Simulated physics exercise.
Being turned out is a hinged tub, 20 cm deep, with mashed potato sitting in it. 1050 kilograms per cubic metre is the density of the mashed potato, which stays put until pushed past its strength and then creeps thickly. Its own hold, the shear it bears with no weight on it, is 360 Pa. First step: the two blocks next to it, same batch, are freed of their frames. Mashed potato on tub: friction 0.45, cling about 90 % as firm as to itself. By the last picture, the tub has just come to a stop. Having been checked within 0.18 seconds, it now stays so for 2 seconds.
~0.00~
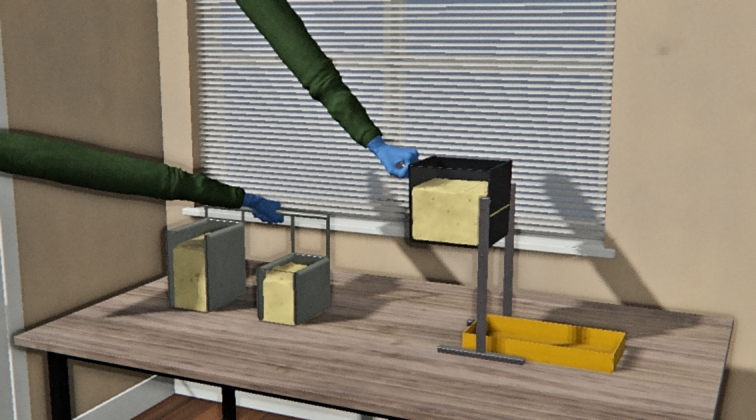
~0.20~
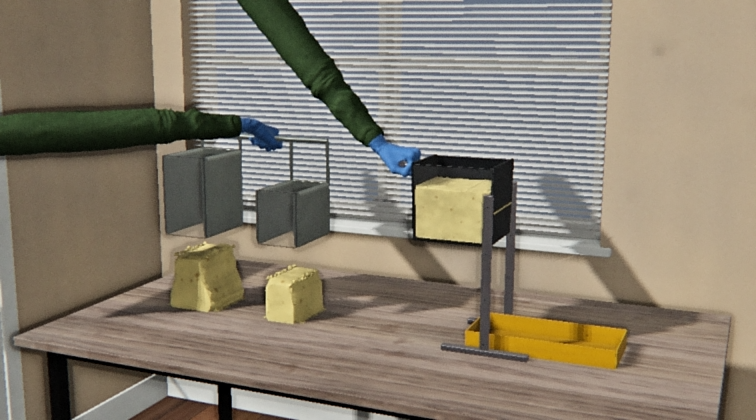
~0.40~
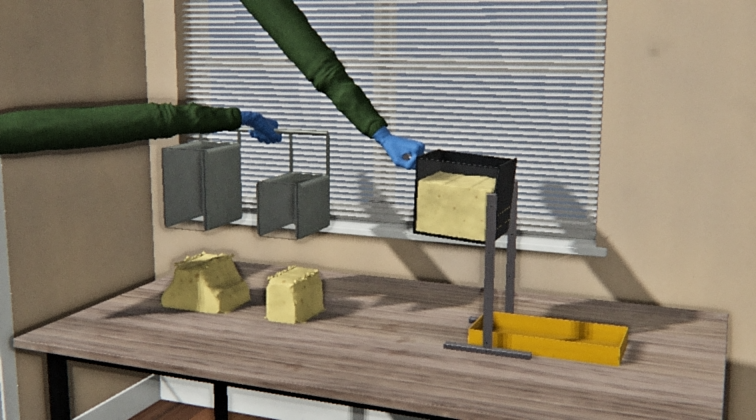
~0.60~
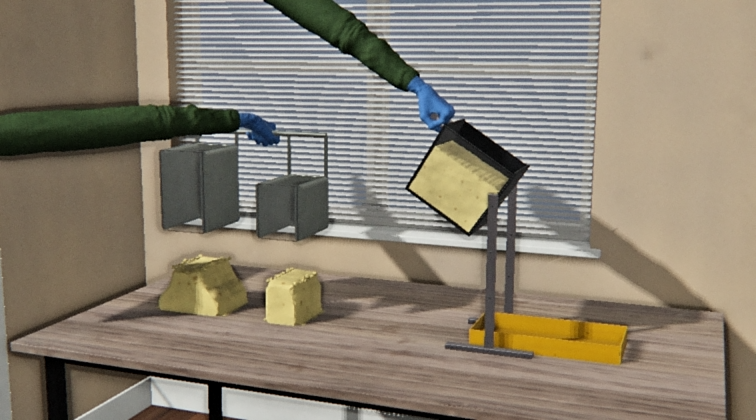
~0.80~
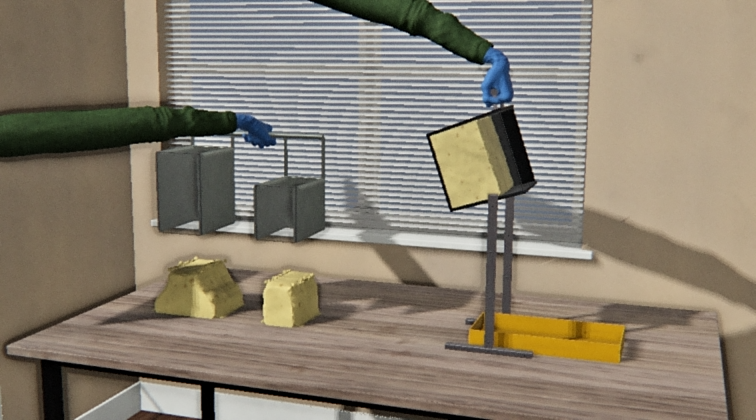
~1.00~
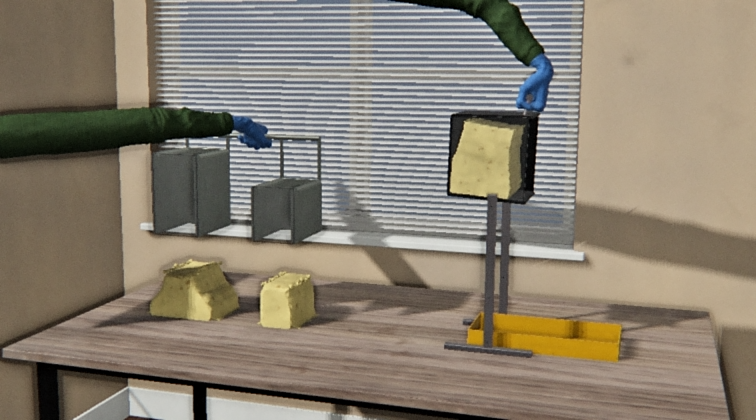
We see a gloved hand lift grey moulds off two pale yellow blocks, the taller left one slumping while the other keeps its shape; another hand then turns a black tub clockwise onto its side, the yellow mass inside.
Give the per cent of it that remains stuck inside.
Some 57 per cent remains inside.
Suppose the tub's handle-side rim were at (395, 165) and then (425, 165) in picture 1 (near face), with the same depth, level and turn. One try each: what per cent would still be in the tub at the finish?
45 %, then 100 %.
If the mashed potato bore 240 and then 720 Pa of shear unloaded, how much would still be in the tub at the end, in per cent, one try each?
The answers, in order, are 45 % and 100 %.
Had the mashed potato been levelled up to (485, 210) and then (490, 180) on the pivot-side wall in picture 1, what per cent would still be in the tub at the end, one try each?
First try 100 per cent, second try 45 per cent.
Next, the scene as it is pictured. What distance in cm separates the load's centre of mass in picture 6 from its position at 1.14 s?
Some 4 cm.
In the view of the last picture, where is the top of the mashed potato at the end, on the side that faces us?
Somewhere near (478, 162) in the last view.
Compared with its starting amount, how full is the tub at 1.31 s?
About 70 %.
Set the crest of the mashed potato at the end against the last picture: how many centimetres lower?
Roughly 10 cm.
After 1.14 s, the tub is at 92 degrees and holds 96 %.
After 1.31 s, the tub is at 92 degrees and holds 70 %.
After 1.48 s, the tub is at 92 degrees and holds 58 %.
After 1.65 s, the tub is at 92 degrees and holds 57 %.
After 3.00 s, the tub is at 92 degrees and holds 57 %.
